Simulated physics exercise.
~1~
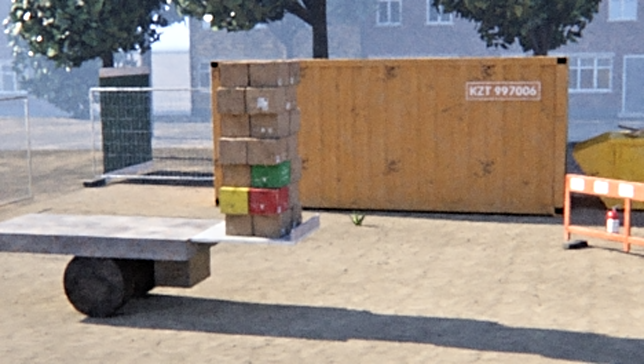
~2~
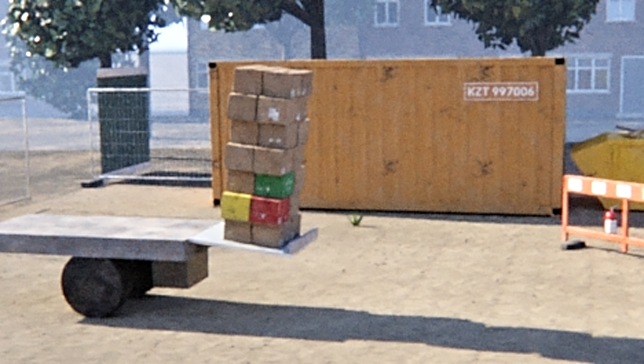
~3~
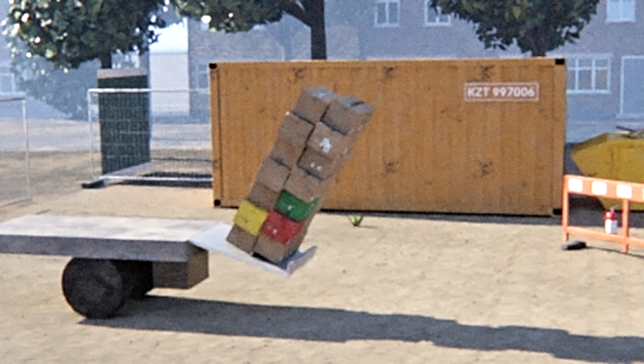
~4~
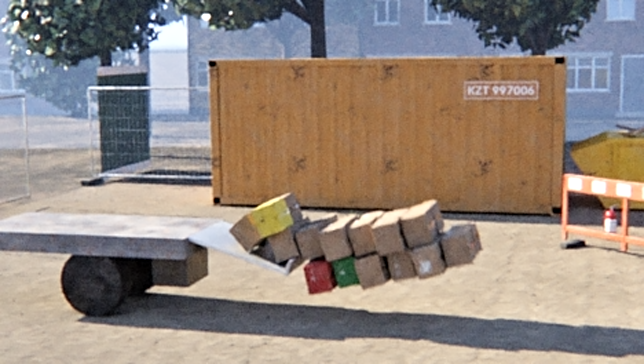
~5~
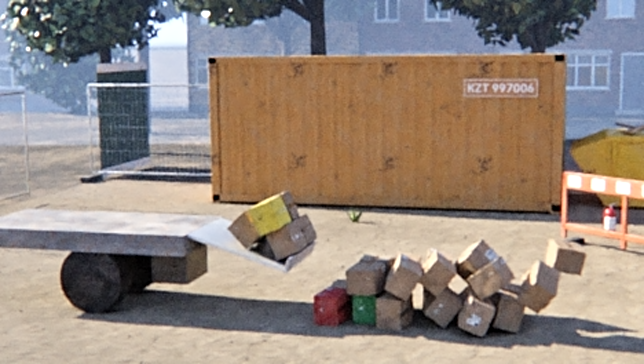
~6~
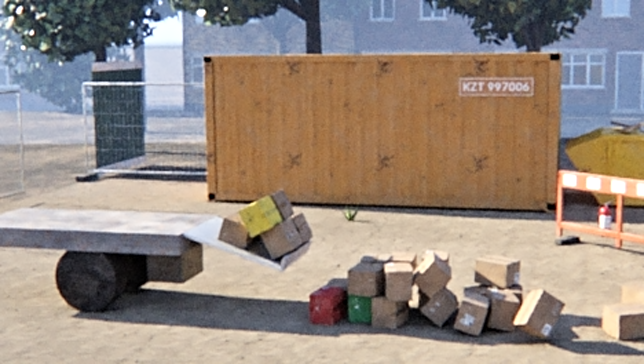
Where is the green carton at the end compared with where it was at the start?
At the start it was in the stack on the flap, just above the red carton. At the end it lies on the ground to the right of the flap, beside the red carton.
